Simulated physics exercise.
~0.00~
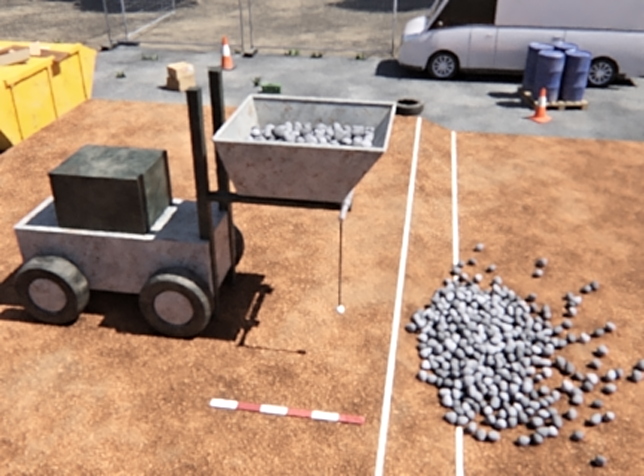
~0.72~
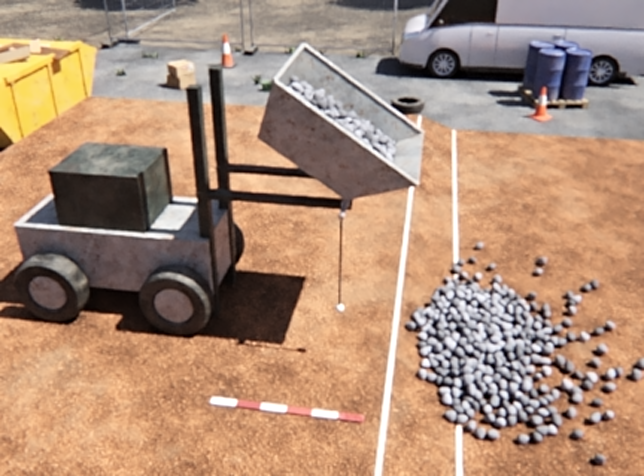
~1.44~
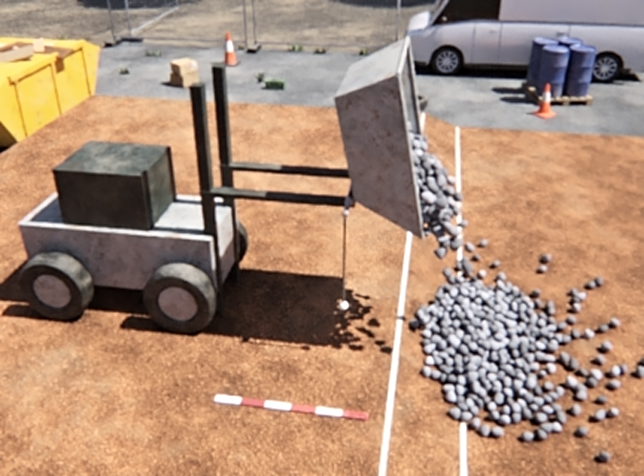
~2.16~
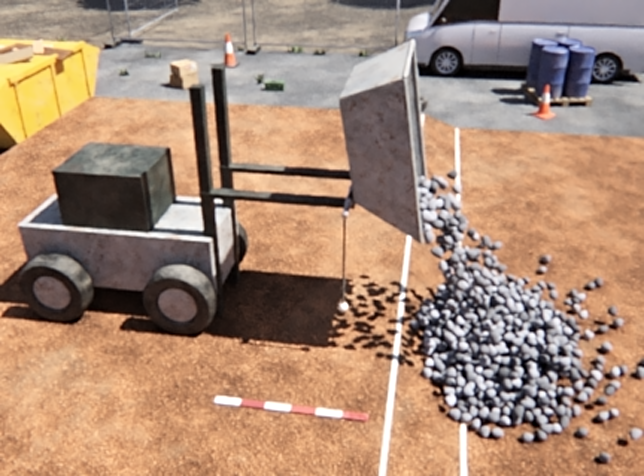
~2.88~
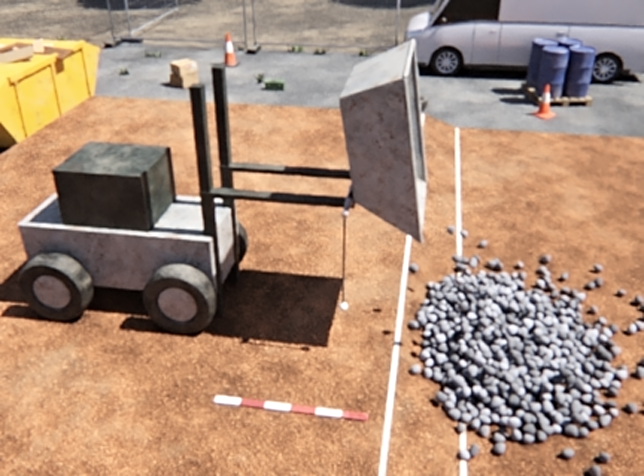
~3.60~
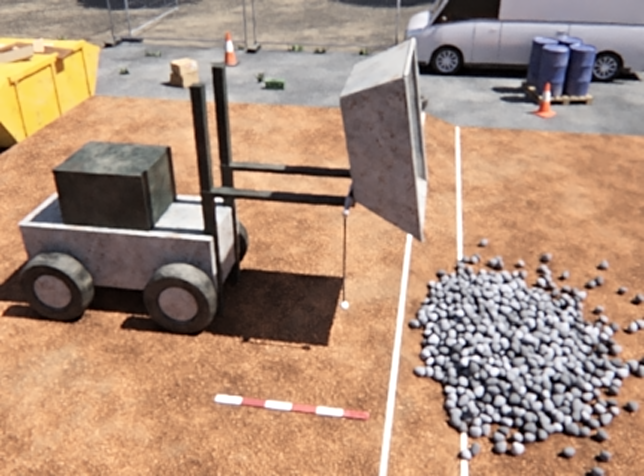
The clip opens on a small fork truck at the left of a reddish dirt yard, its raised grey skip full of grey stones, with a heap of similar stones already lying beyond two white lines to the right. The skip tips forward to the right, its load still inside at first. As it swings almost upright, stones pour over its lip and tumble down onto the near side of the heap. The stream thins and stops while the skip holds its steep tilt. At the end, the skip hangs steeply tipped above a broader, fuller pile with stones scattered around its edges.
